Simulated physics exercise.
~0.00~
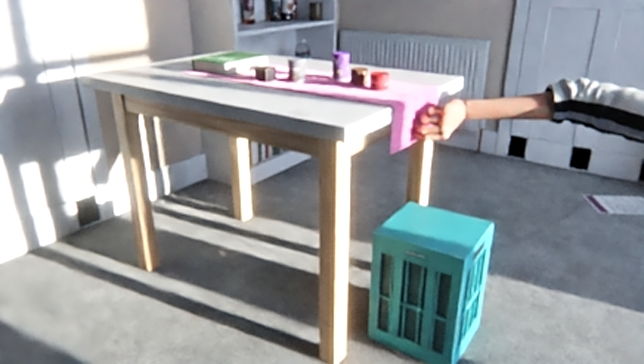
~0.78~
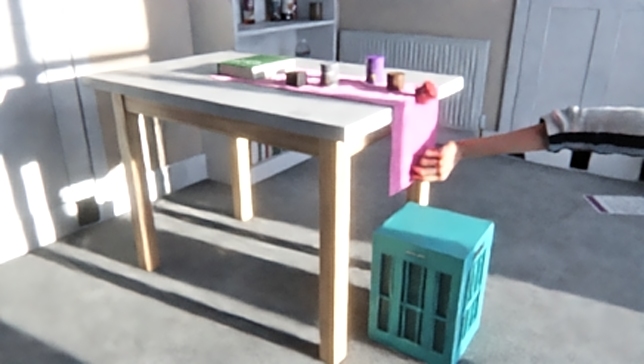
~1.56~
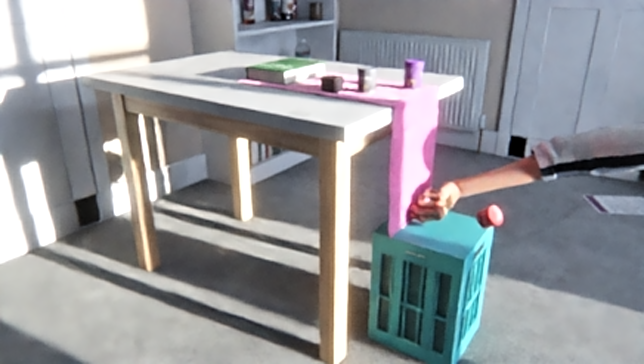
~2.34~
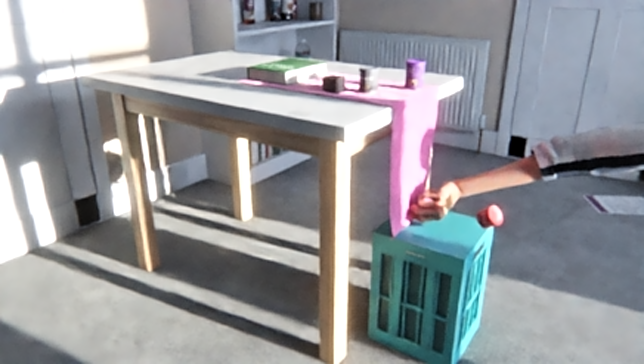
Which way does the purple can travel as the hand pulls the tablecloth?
The purple can moves to the right, riding along on the cloth towards the table's edge and staying upright.
